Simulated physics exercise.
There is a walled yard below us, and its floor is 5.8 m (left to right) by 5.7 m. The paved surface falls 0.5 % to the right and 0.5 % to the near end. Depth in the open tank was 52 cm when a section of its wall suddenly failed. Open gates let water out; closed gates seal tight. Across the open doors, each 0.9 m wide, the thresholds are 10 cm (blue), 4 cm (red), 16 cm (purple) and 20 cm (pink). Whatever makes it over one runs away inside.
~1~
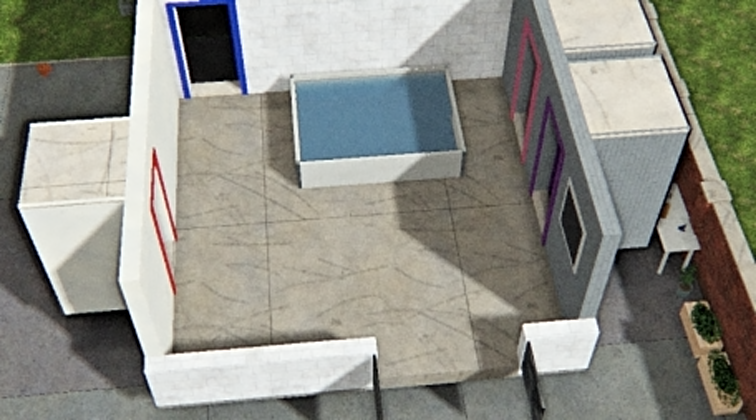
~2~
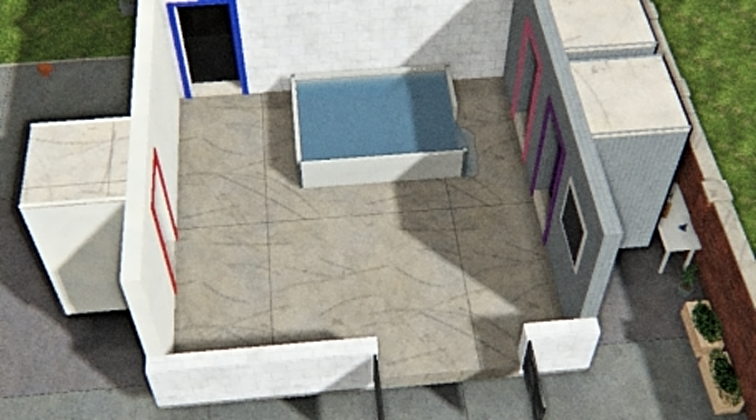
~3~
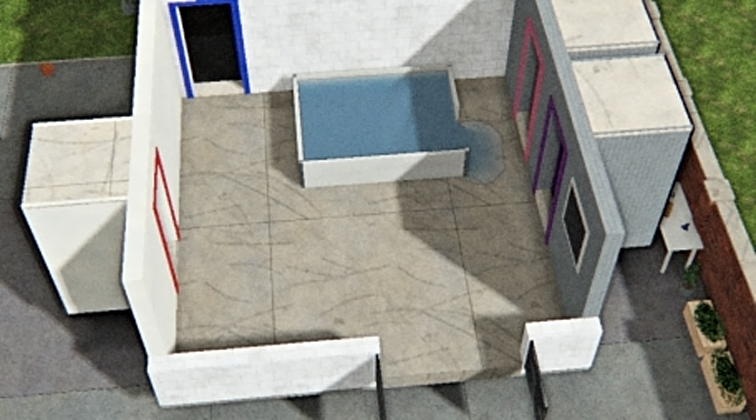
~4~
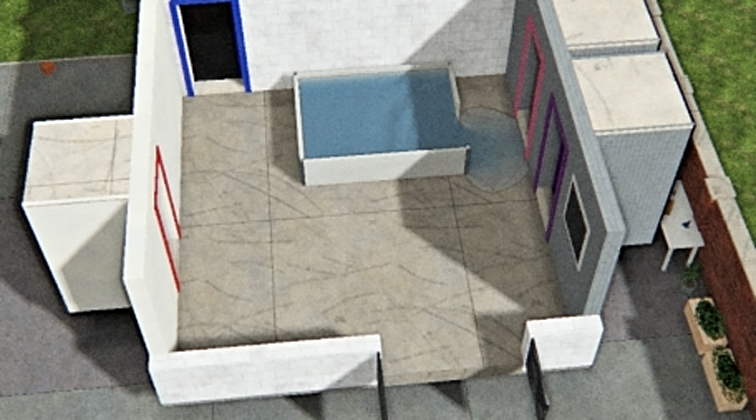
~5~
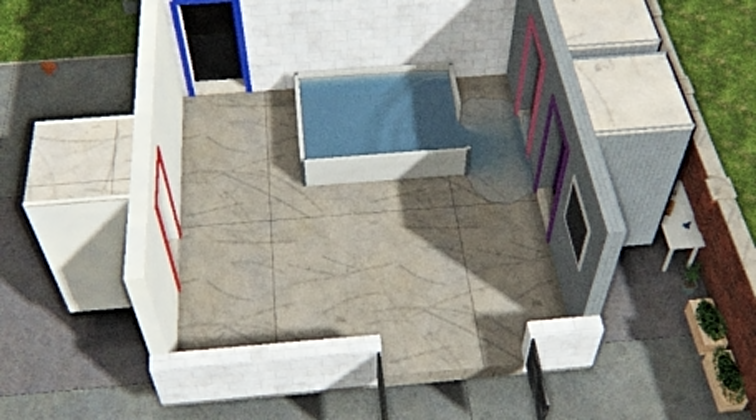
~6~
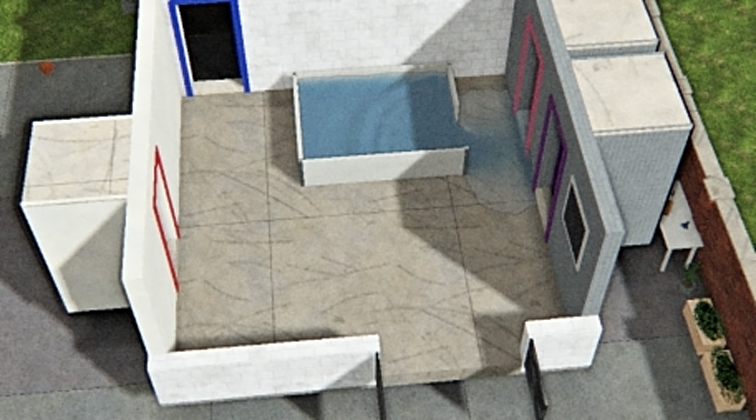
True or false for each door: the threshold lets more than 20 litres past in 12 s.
Blue door false, red door false, purple door false, pink door true.
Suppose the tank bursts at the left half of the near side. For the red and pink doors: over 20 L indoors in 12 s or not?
At the red door the limit is surpassed; at the pink door it is not exceeded.
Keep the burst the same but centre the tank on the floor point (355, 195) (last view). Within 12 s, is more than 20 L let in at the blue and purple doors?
Blue gets no more than that, purple gets more than that.
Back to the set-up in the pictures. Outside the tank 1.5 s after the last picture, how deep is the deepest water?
Up to near 38 cm.
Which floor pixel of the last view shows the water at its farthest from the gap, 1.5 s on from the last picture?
Near (568, 345).
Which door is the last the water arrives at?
That would be the red door.
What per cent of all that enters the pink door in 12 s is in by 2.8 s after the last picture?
I'd put it at about 85 per cent by that point.
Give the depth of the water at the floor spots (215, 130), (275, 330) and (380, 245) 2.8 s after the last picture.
Taking the spots in order: 0 cm, 0 cm, 0 cm.
Then, 0.7 s after the last picture water covers 10 % of the floor and is deepest (39 cm) near (522, 161); blue door not reached, red door not reached, purple door 16 cm at the sill, 0 L in, pink door 34 cm at the sill, 38 L in.
Then, 1.5 s after the last picture water covers 25 % of the floor and is deepest (38 cm) near (522, 161); blue door not reached, red door not reached, purple door 16 cm at the sill, 1 L in, pink door 37 cm at the sill, 106 L in.
Then, 2.8 s after the last picture water covers 35 % of the floor and is deepest (31 cm) near (522, 161); blue door not reached, red door not reached, purple door 13 cm at the sill, 4 L in, pink door 27 cm at the sill, 186 L in.
Then, 6.3 s after the last picture water covers 65 % of the floor and is deepest (20 cm) near (522, 161); blue door 3 cm at the sill, 0 L in, red door 1 cm at the sill, 0 L in, purple door 11 cm at the sill, 4 L in, pink door 17 cm at the sill, 223 L in.
Then, 11.3 s after the last picture water covers 85 % of the floor and is deepest (12 cm) near (568, 345); blue door 2 cm at the sill, 0 L in, red door 5 cm at the sill, 1 L in, purple door 7 cm at the sill, 4 L in, pink door 11 cm at the sill, 223 L in.
